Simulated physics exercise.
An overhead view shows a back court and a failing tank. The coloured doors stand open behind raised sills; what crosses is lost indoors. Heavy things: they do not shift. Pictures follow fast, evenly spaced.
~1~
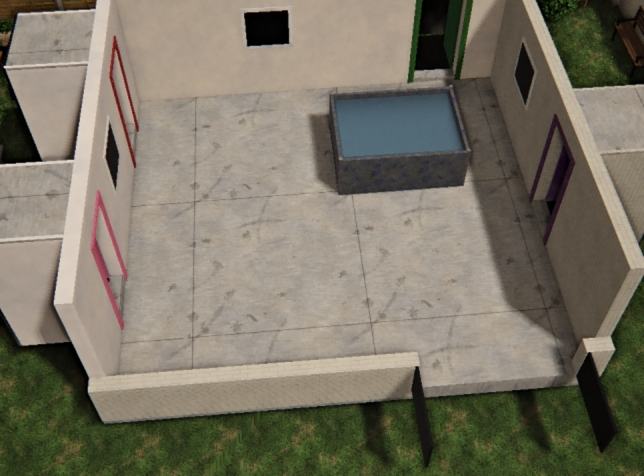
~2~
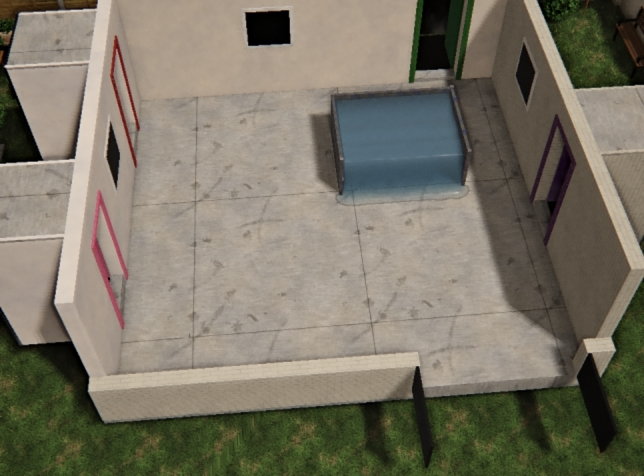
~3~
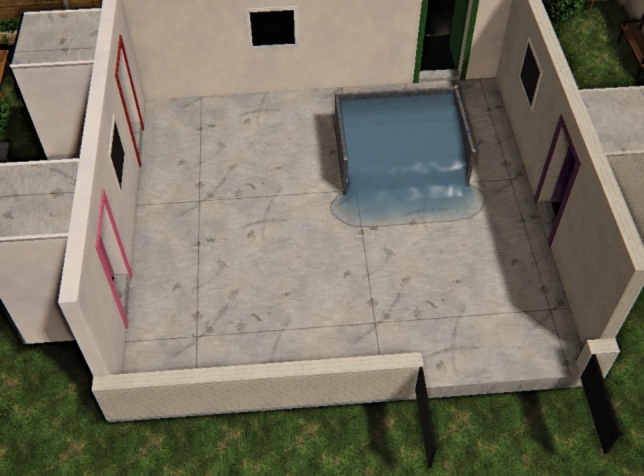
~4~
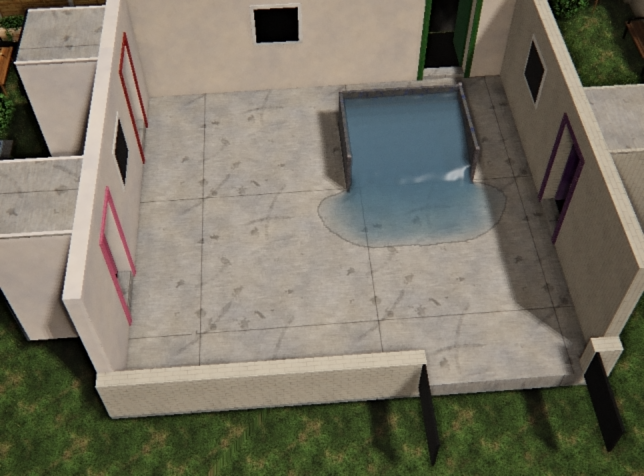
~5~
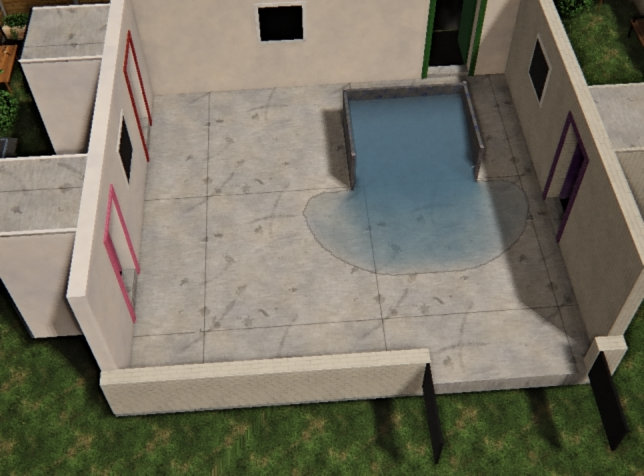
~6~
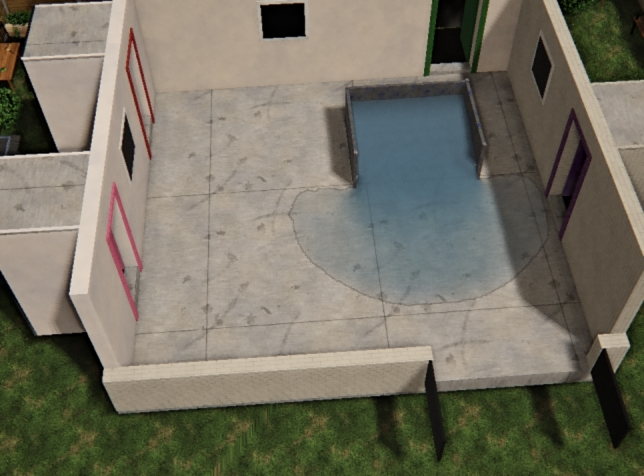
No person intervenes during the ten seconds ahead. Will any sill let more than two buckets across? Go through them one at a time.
My prediction: The purple door sees no more than two buckets come in; the red door sees no more than two buckets come in; the pink door sees no more than two buckets come in; the green door sees no more than two buckets come in.
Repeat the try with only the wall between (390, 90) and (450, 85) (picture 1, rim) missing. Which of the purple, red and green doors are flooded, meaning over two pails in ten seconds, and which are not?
I'd expect the purple one is safe, the red one is safe and the green one breaks the limit.
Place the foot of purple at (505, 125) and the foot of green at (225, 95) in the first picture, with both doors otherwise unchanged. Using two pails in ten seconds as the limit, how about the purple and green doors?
As I see it, purple door does not reach it and green door does not reach it.
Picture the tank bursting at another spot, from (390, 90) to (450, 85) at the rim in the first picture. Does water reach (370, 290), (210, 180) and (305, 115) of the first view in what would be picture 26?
So: Spared, then wetted, then wetted.
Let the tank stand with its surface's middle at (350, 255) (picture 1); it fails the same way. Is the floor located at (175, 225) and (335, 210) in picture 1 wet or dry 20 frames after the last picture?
One after the other: Flooded, clear.
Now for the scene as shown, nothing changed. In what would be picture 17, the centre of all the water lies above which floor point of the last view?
About (407, 248).
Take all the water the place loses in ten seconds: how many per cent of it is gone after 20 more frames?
Roughly 65 percent.
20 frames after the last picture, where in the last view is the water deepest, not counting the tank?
I'd point to (131, 390).
A moment on, water covers 40 % of the floor; the purple door wet at the sill, nothing in, the red door not reached, the pink door not reached, the green door not reached.
Next, water covers 45 % of the floor; the purple door under two buckets in, the red door not reached, the pink door not reached, the green door not reached.
Then, water covers 50 % of the floor; the purple door under two buckets in, the red door not reached, the pink door wet at the sill, nothing in, the green door not reached.
Later, water covers 70 % of the floor; the purple door under two buckets in, the red door wet at the sill, nothing in, the pink door wet at the sill, nothing in, the green door not reached.
In the end, water covers 80 % of the floor; the purple door under two buckets in, the red door wet at the sill, nothing in, the pink door wet at the sill, nothing in, the green door not reached.
